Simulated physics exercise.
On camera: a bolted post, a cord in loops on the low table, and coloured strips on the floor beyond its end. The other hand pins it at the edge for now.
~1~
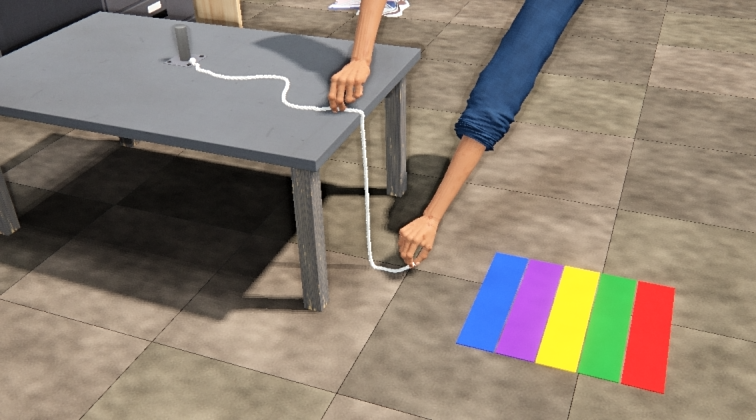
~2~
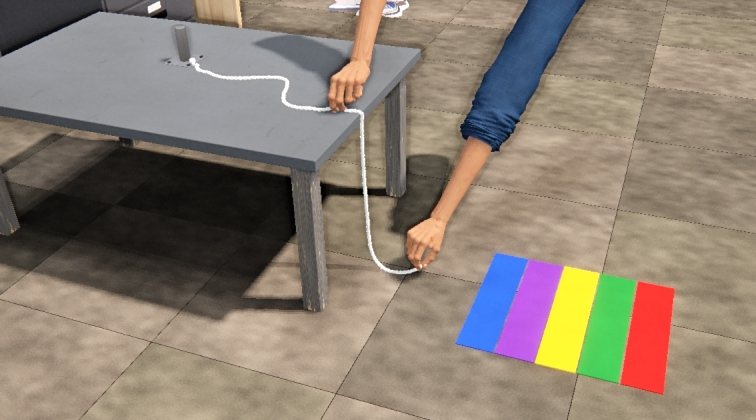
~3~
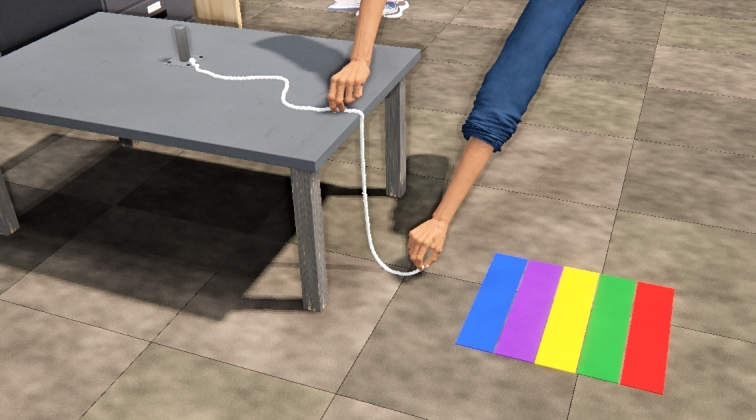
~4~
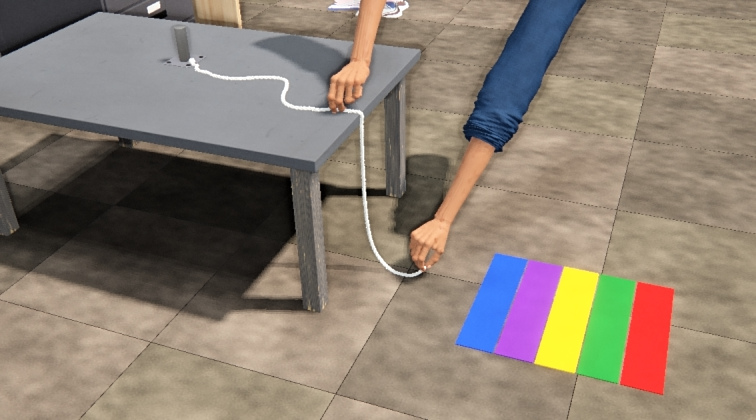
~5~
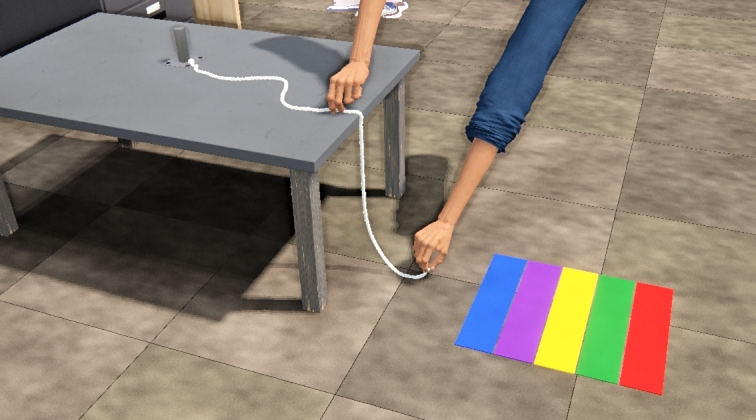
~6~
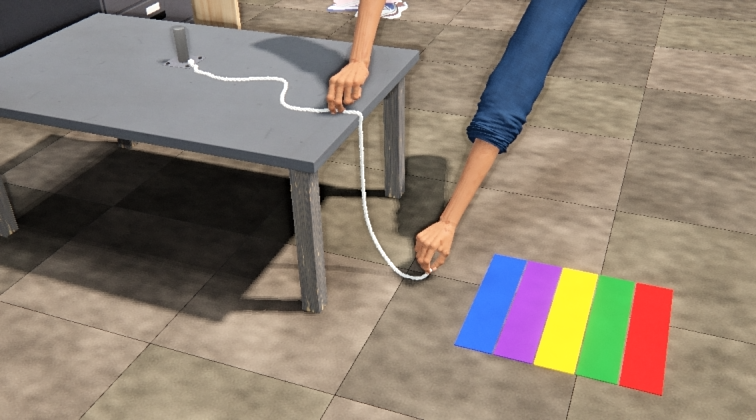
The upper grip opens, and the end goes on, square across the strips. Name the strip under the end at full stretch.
Over yellow.
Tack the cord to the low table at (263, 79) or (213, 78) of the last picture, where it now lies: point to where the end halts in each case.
Try by try, around (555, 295) and (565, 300).
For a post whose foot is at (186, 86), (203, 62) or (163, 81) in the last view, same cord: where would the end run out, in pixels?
Near (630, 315), (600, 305) and (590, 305).
A little later, end near (508, 286); over blue.
Next, end near (549, 295); over purple.
When it is tight, end near (574, 300); over yellow. The end stops over the yellow strip.
